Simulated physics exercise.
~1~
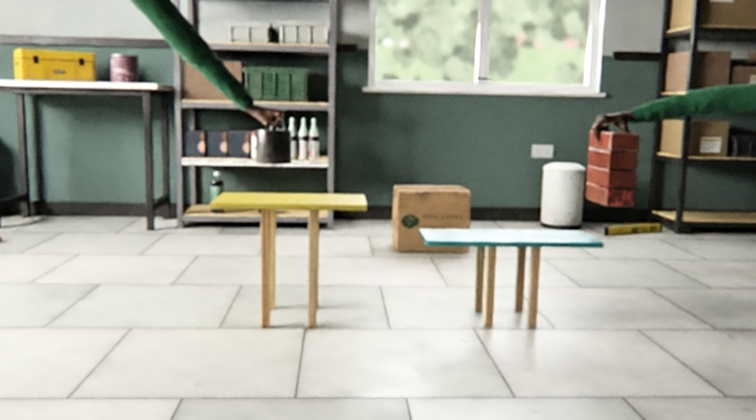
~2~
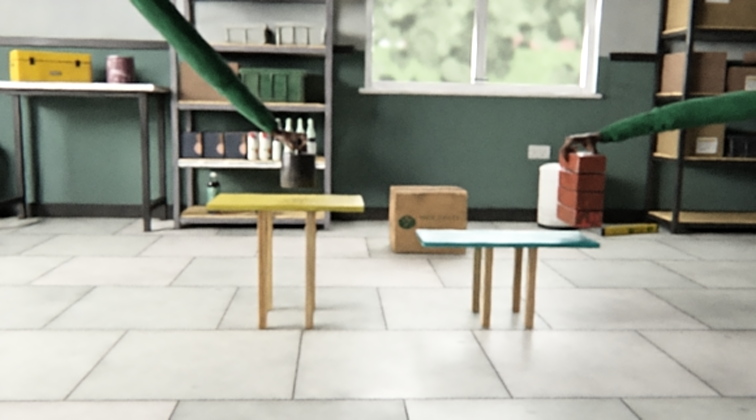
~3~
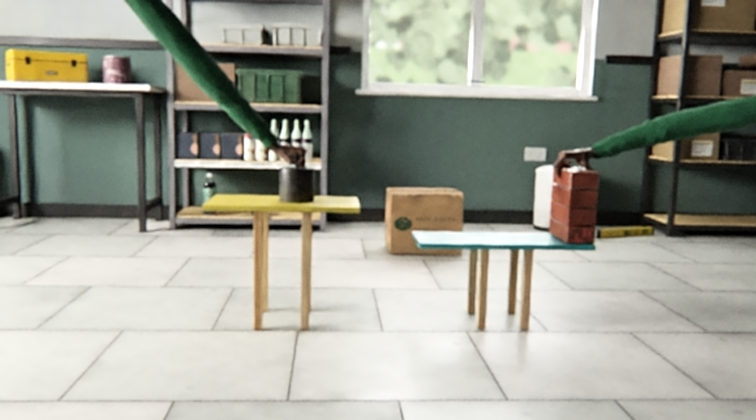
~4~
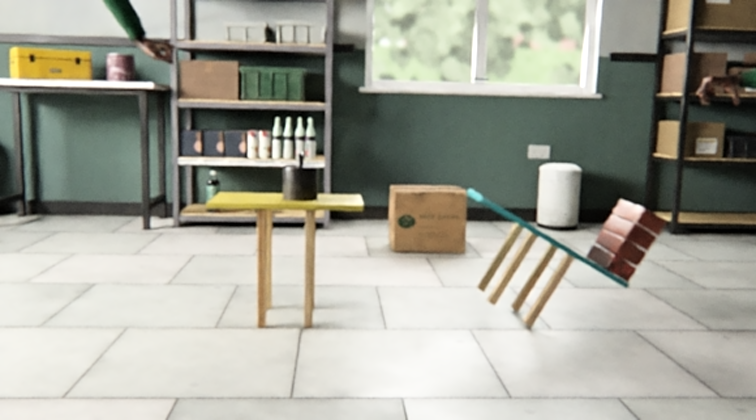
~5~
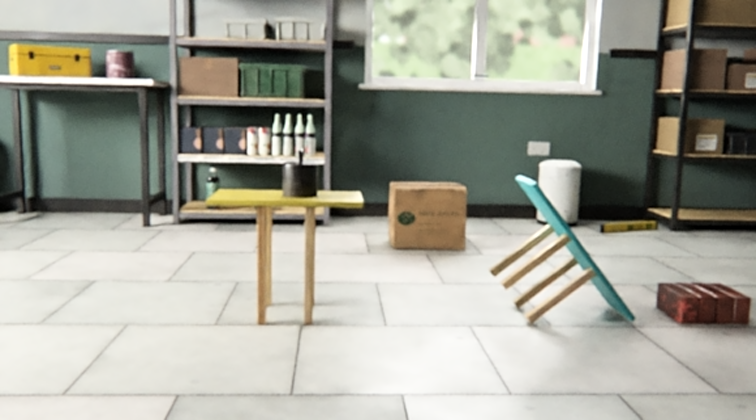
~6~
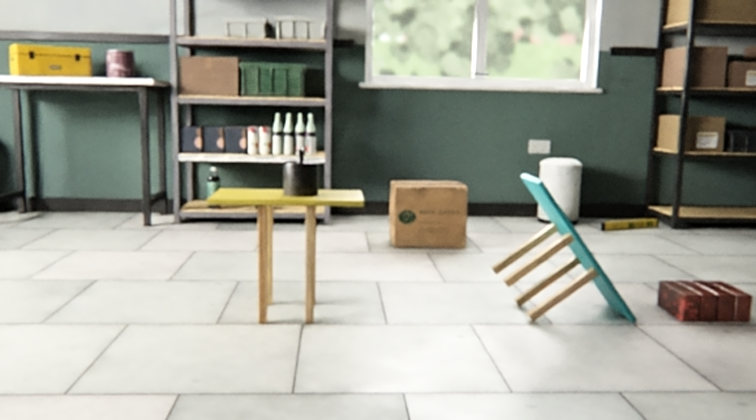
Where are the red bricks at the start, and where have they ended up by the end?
At the start the red bricks are held up in the air by a green-sleeved arm on the right. By the end they lie on the floor to the right of the tipped turquoise table.
